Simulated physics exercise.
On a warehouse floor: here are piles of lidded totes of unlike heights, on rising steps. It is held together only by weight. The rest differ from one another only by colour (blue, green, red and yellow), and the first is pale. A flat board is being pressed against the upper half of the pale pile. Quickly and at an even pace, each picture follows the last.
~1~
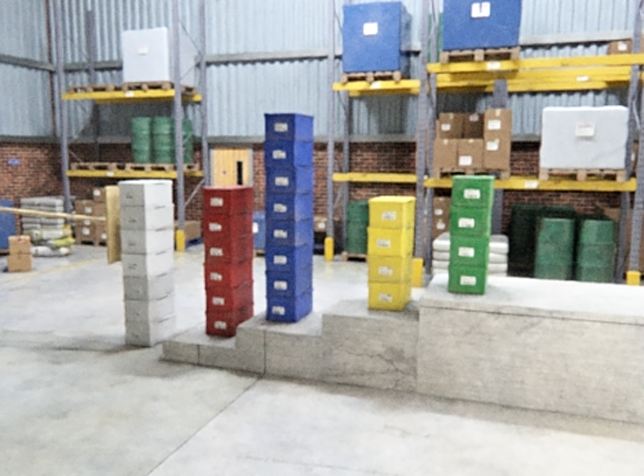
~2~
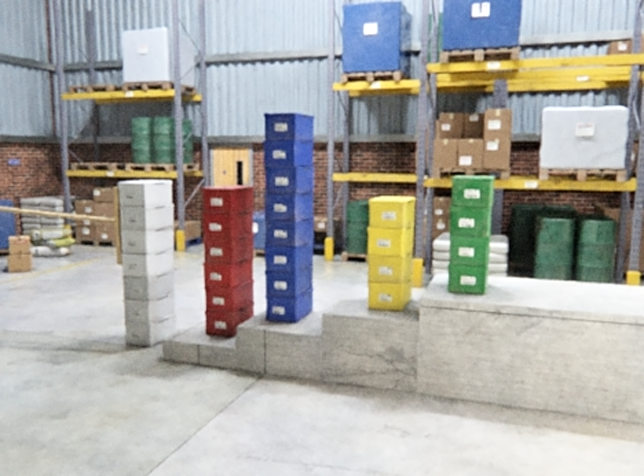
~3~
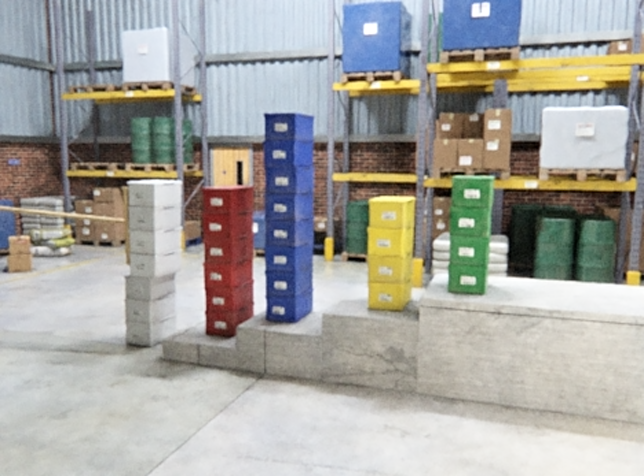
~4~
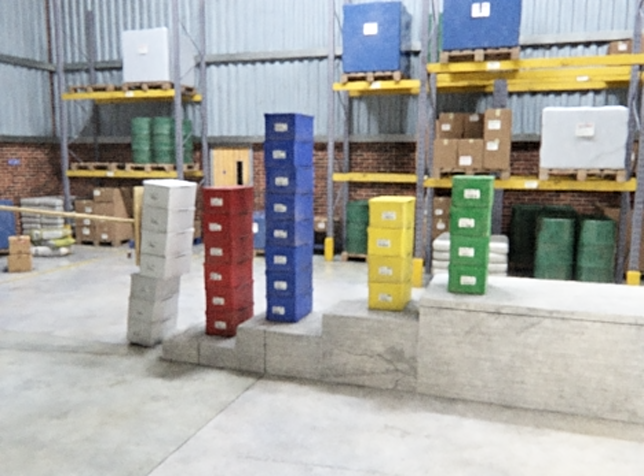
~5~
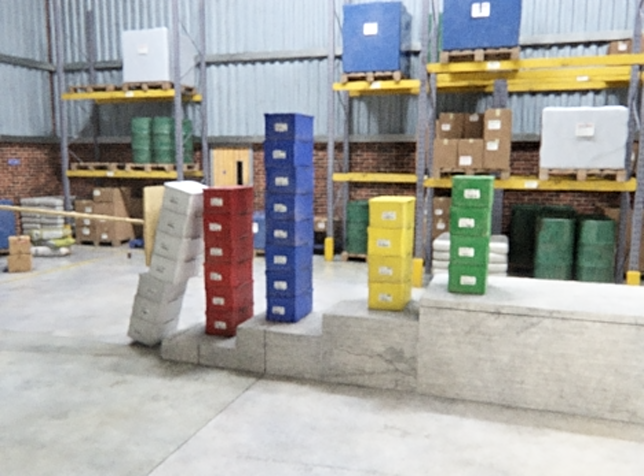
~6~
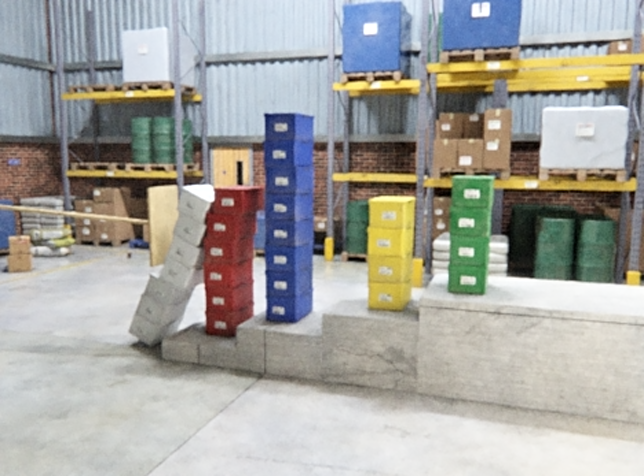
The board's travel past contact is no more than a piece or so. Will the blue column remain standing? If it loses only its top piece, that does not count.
Falls.
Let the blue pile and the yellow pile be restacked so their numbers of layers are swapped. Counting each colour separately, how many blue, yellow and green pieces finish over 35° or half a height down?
By colour, the number down is blue 2, yellow 7 and green 4.
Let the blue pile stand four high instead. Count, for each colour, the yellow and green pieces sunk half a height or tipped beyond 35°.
Yellow: 0; green: 0.
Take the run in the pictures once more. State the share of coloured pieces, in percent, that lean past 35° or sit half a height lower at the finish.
80 %, roughly.
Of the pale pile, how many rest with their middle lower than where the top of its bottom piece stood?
1 in all.
Just after the last frame, 7 of the pale pile down; none of the 8 blue totes down (0 of 22 in all colours); top blue tote tilted a little; top red tote tilted clearly.
A moment on, 7 of the pale pile down; 8 of the 8 blue totes down (14 of 22 in all colours); top blue tote tilted steeply, some two heights lower; top green tote tilted well over, half its height lower.
When it is over, 7 of the pale pile down; 8 of the 8 blue totes down (18 of 22 in all colours); top blue tote on its side; top green tote upside down. In pixels of the last frame, middles, top green tote near (600, 279).
